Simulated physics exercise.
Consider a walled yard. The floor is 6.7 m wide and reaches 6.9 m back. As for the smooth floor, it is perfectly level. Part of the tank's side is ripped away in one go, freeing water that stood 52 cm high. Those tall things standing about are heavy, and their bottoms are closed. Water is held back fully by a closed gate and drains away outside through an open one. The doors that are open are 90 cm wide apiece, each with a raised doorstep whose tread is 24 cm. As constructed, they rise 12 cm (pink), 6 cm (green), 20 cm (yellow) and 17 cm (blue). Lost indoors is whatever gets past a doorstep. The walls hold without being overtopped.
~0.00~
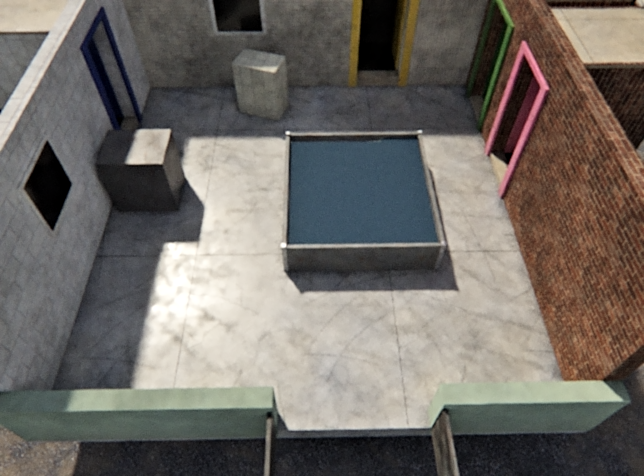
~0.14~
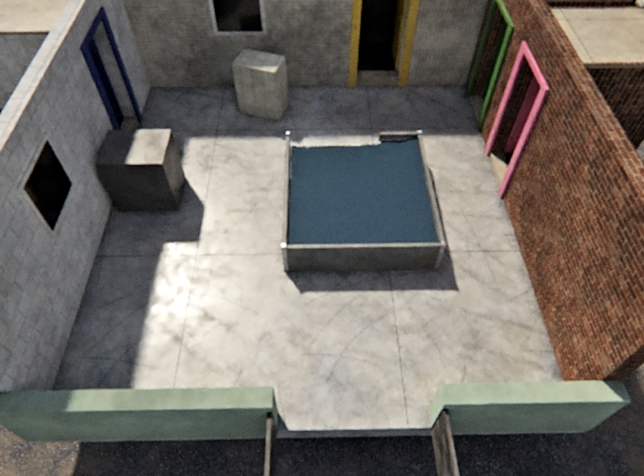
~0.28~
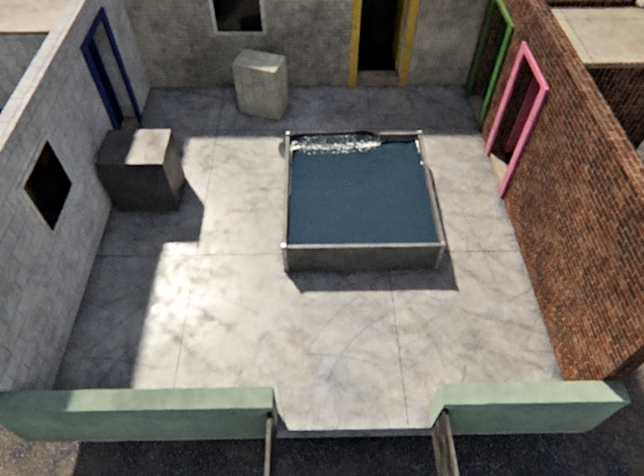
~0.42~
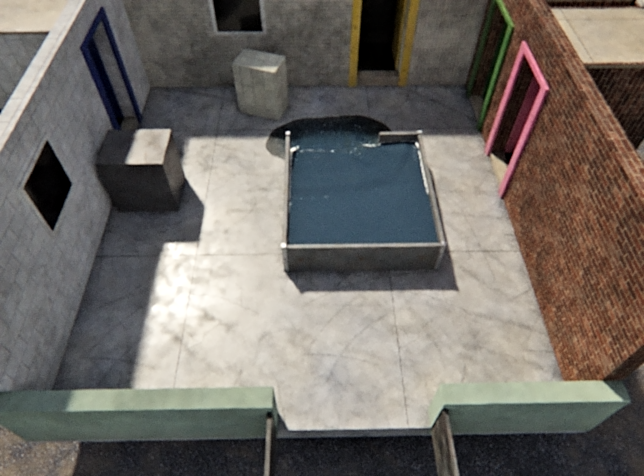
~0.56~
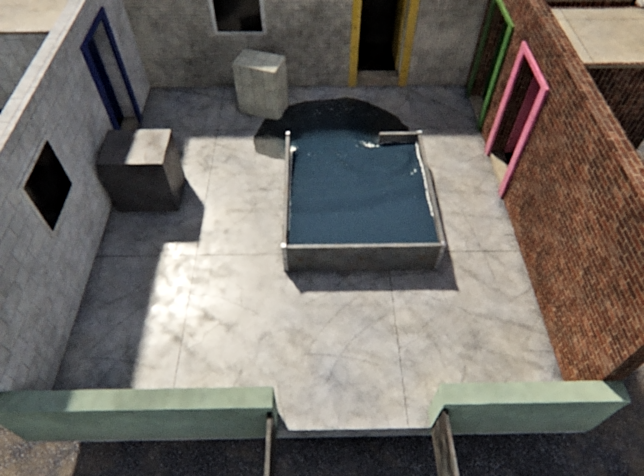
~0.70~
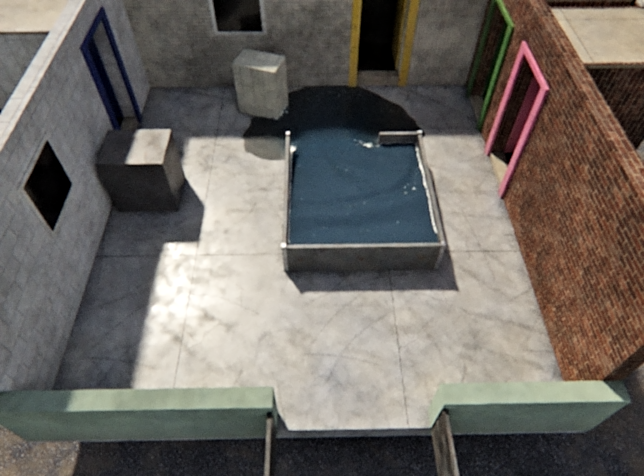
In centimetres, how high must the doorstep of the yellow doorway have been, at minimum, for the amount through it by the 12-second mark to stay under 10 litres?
It must have been at least 22 cm high.
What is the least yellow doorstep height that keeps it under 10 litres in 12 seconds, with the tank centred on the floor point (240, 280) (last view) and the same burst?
9.0 cm or thereabouts.
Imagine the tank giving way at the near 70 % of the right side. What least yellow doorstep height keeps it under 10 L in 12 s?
About 10.0 cm.
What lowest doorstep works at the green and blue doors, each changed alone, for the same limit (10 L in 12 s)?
You'd want some 20 cm at green and some 13.0 cm at blue.
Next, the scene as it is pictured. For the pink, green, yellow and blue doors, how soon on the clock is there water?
Reading them off: Pink 3.2 s, then green 2.2 s, then yellow 0.8 s, then blue 2.6 s.
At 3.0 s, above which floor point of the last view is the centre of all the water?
The centre of all the water is around (332, 148).
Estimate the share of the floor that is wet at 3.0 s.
About 30 per cent.
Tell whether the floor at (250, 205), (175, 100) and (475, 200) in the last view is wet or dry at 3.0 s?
Status: Clear / submerged / clear.
After 1.4 s water covers 15 % of the floor, deepest (38 cm) near (304, 92); 22 cm at the yellow door, 0 litres in over its 20 cm doorstep.
After 3.0 s water covers 30 % of the floor, deepest (30 cm) near (464, 86); 23 cm at the yellow door, 16 litres in over its 20 cm doorstep.
After 12.0 s water covers 95 % of the floor, deepest (10 cm) near (570, 405); 7 cm at the yellow door, 21 litres in over its 20 cm doorstep.
At the yellow door as built, the water arrived by 0.9 s and peaked near 25 cm at 2.4 s.
Run again over the same 12 s with other heights there, 25 litres in over 19.5 cm, 1 litre over 26.5 cm. The limit of 10 litres is kept from about 22 cm up.
